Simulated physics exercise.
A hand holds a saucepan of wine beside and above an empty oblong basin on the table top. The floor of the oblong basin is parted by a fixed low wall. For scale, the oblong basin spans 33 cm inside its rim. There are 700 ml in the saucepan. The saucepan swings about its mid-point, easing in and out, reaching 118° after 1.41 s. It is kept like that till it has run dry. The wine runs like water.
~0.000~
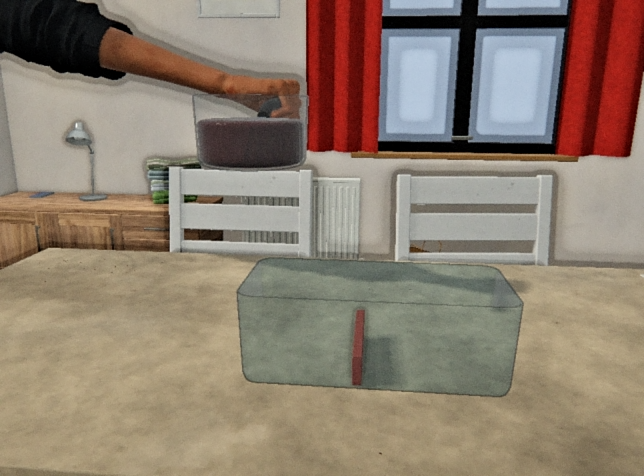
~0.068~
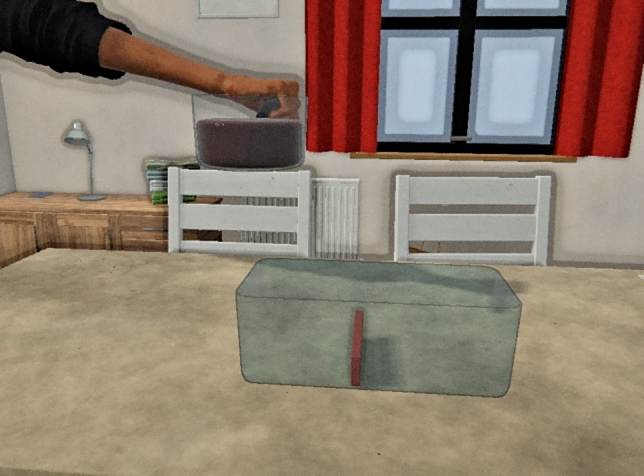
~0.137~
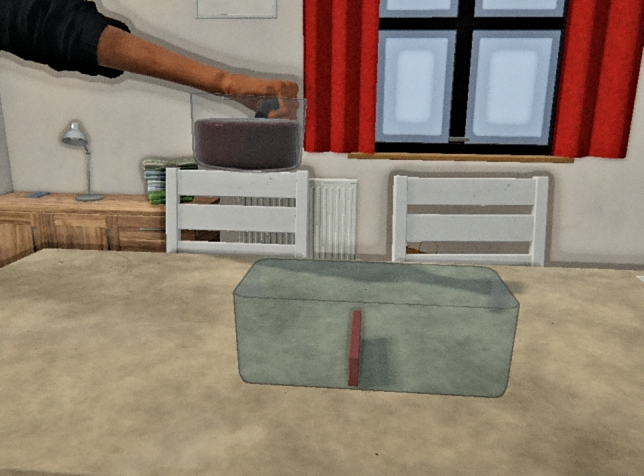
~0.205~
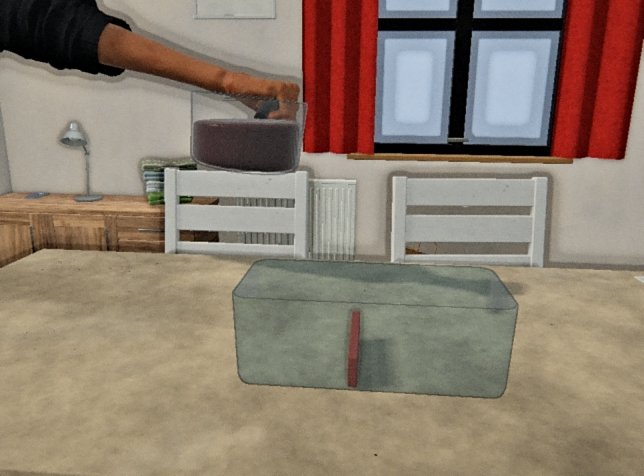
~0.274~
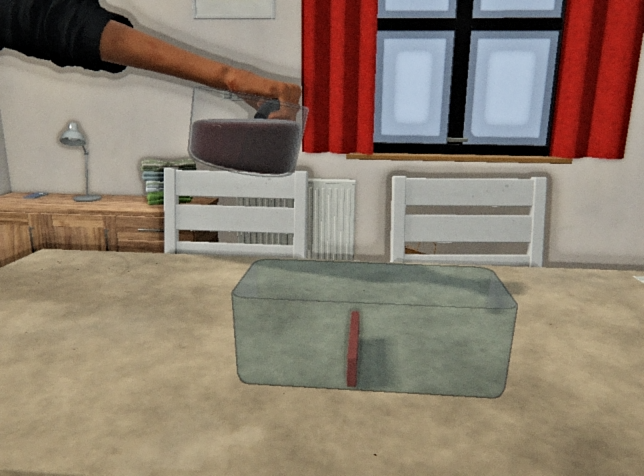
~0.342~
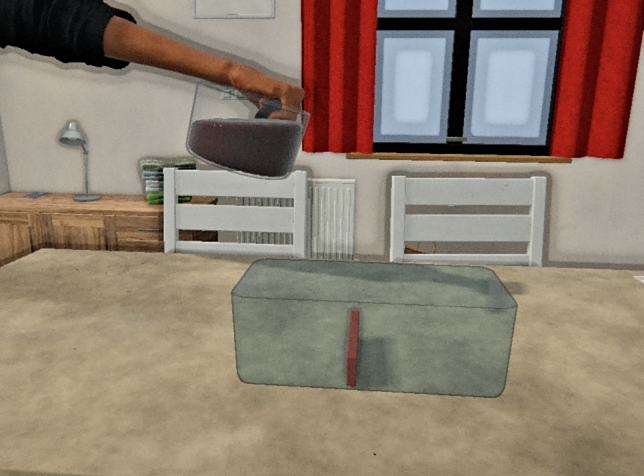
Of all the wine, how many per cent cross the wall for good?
Roughly 55 per cent is past the wall.
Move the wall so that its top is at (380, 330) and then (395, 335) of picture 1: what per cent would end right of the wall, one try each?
First 25, then 5 per cent.
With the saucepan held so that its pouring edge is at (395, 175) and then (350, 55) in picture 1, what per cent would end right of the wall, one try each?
In turn about 95 and 90 per cent.
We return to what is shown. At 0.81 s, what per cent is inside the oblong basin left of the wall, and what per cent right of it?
Some 2 per cent left and 5 right.
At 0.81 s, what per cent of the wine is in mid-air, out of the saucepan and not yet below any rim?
Some 34 per cent.
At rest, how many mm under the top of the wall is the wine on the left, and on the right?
Left about 24 mm, right about 26 mm.
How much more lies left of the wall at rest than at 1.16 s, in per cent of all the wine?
Near 20 in a hundred.
Then, 0.81 s in, the tilt is 73° and 60 per cent is still to pour, 2 is left of the wall and 5 right of it.
Then, 1.16 s in, the tilt is 109° and 8 per cent is still to pour, 25 is left of the wall and 54 right of it.
Then, 1.52 s in, the tilt is 118° and 0 per cent is still to pour, 44 is left of the wall and 54 right of it.
Then, 1.91 s in, the tilt is 118° and 0 per cent is still to pour, 45 is left of the wall and 55 right of it.
Finally, 44 per cent lies left of the wall, 55 right of it and 1 outside.
